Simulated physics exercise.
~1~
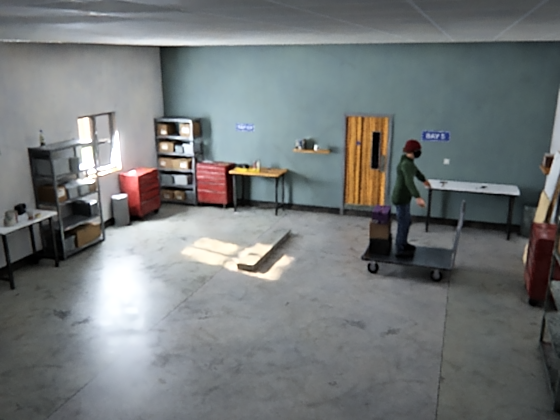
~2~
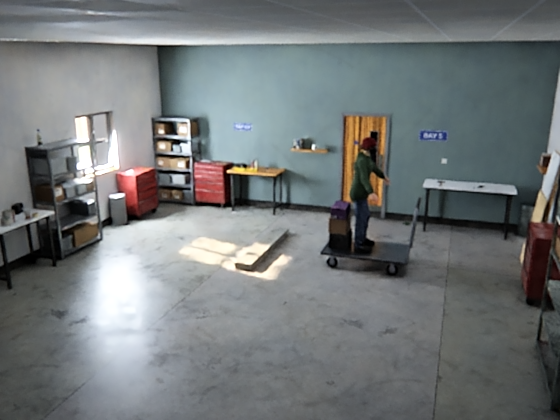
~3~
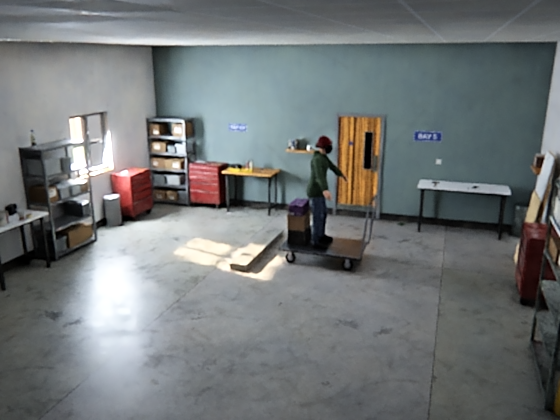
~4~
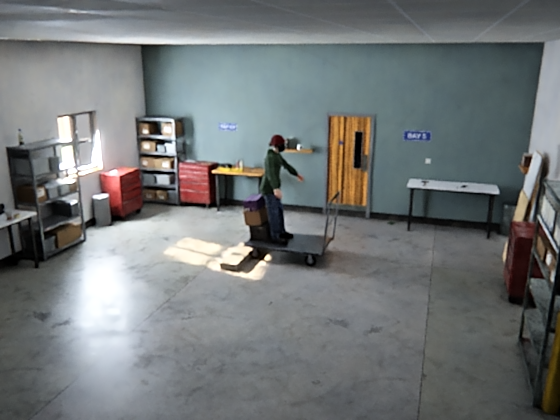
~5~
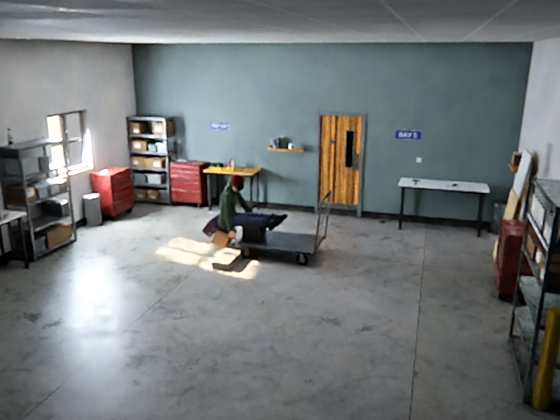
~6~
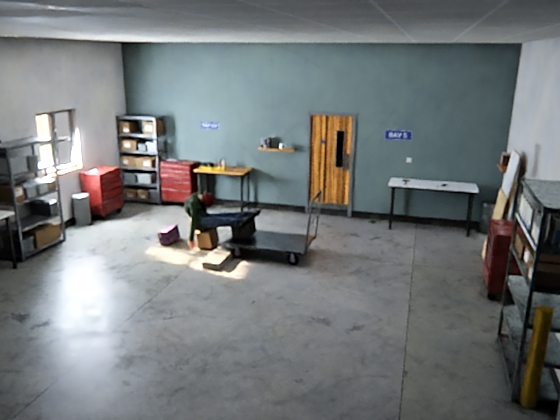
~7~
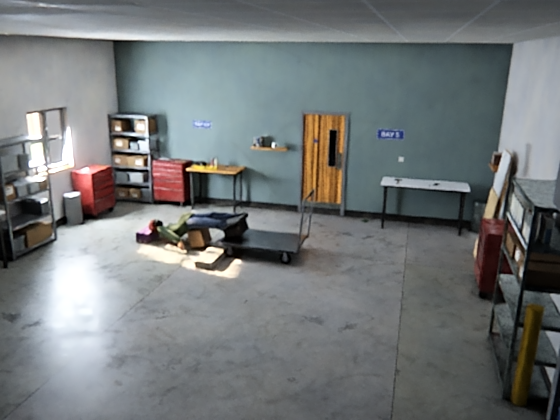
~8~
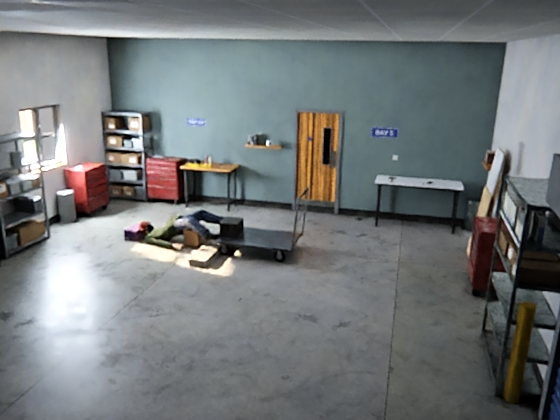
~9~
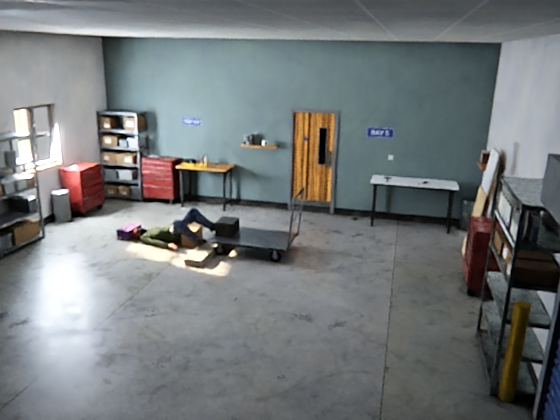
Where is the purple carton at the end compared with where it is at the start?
At the start it rides on top of the stack at the front of the trolley, on the right side of the room near the door. At the end it lies on the floor at the left, beyond the low kerb and by the fallen worker's head.
